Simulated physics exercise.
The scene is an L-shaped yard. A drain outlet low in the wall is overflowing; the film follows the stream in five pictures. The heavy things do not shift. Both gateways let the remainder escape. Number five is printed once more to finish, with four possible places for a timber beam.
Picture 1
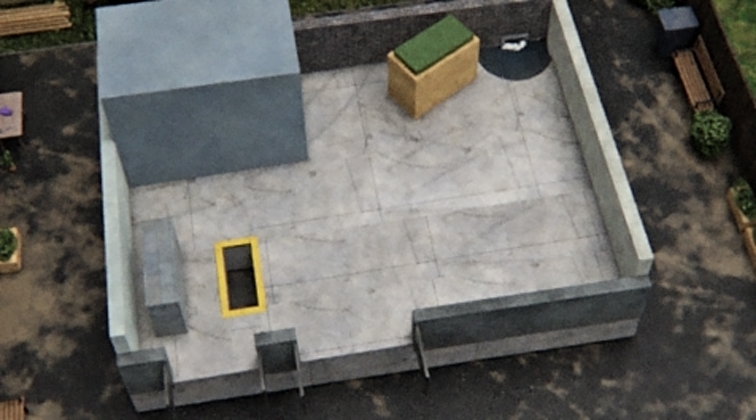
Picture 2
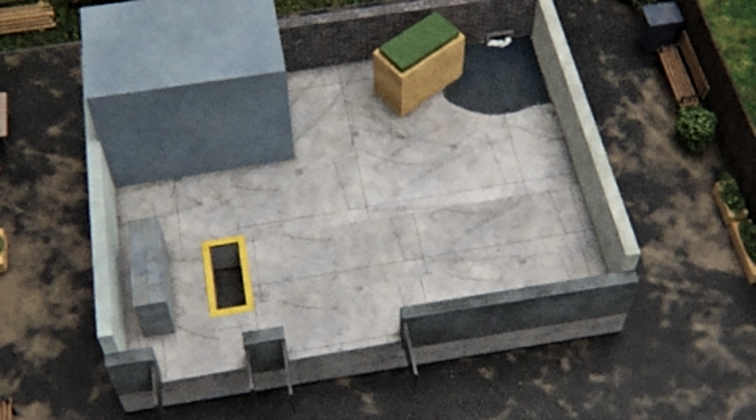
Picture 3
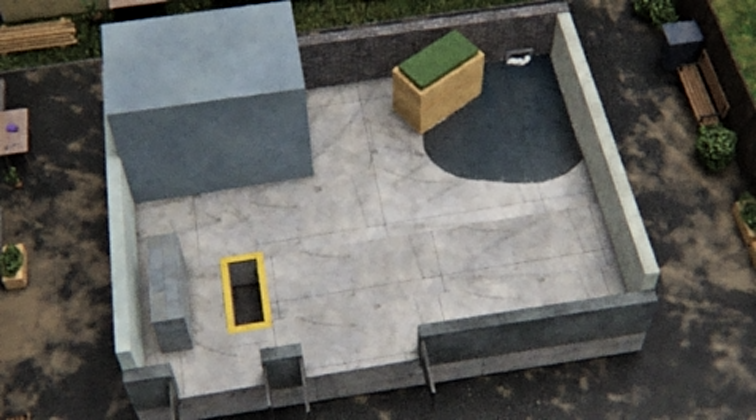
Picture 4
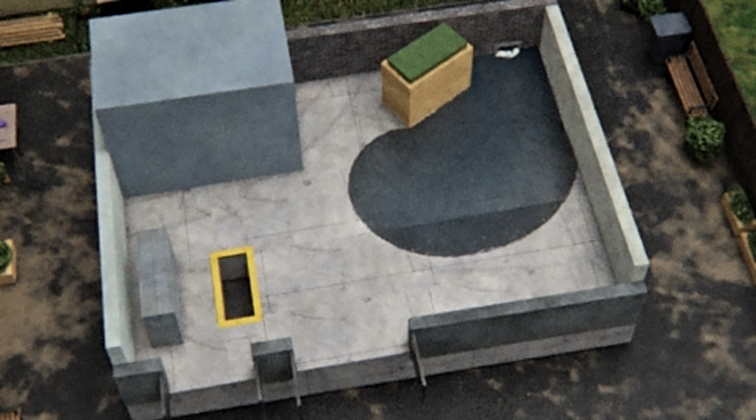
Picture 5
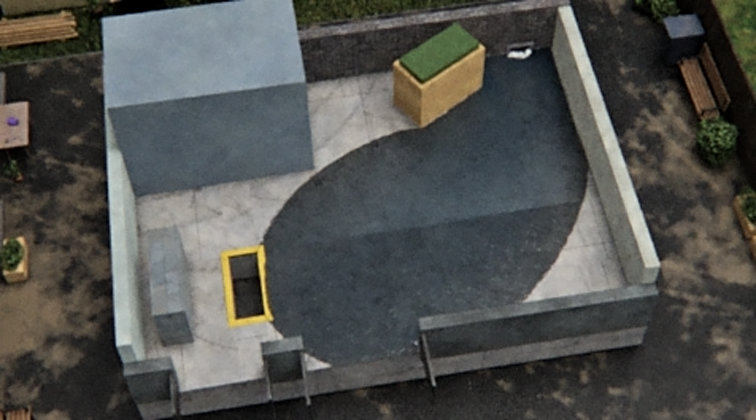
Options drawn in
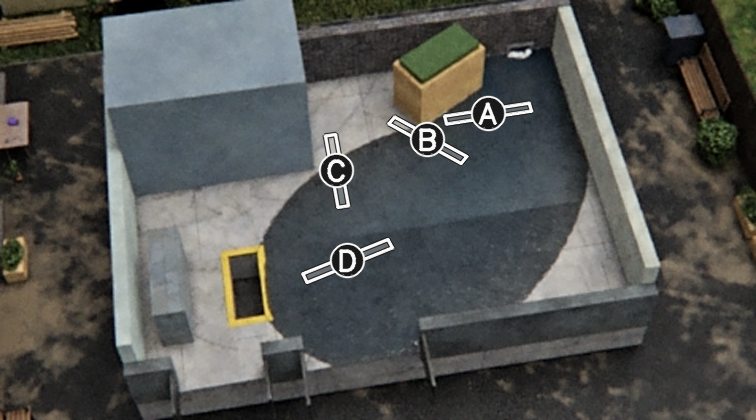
Dark water spreads from the far right corner across the pale walled yard toward the lower left.
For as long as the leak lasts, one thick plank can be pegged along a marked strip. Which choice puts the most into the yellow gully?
The answer is position D.
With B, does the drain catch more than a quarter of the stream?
No.
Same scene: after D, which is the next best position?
C it is.
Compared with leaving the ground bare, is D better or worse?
It is better.
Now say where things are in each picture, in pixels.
Outfall at (514, 40); yellow gully at (240, 277); open gate at (215, 363); open gate at (355, 341); water covers 3 % of the ground and shows as far out as (544, 67); yellow gully still dry.
Water covers 8 % of the ground and shows as far out as (494, 111); yellow gully still dry.
Water covers 16 % of the ground and shows as far out as (444, 165); yellow gully still dry.
Water covers 32 % of the ground and shows as far out as (415, 248); yellow gully still dry.
Water covers 60 % of the ground and shows as far out as (284, 324); yellow gully still dry.
On the marked copy, A from (445, 120) to (530, 107); B from (391, 120) to (464, 160); C from (343, 206) to (330, 135); D from (304, 278) to (390, 243).
If A is chosen, about 12 % of the stream runs into the yellow gully, about 88 % out by the gates.
If B is chosen, about 13 % of the stream runs into the yellow gully, about 86 % out by the gates.
If C is chosen, about 22 % of the stream runs into the yellow gully, about 77 % out by the gates.
If D is chosen, about 33 % of the stream runs into the yellow gully, about 67 % out by the gates.
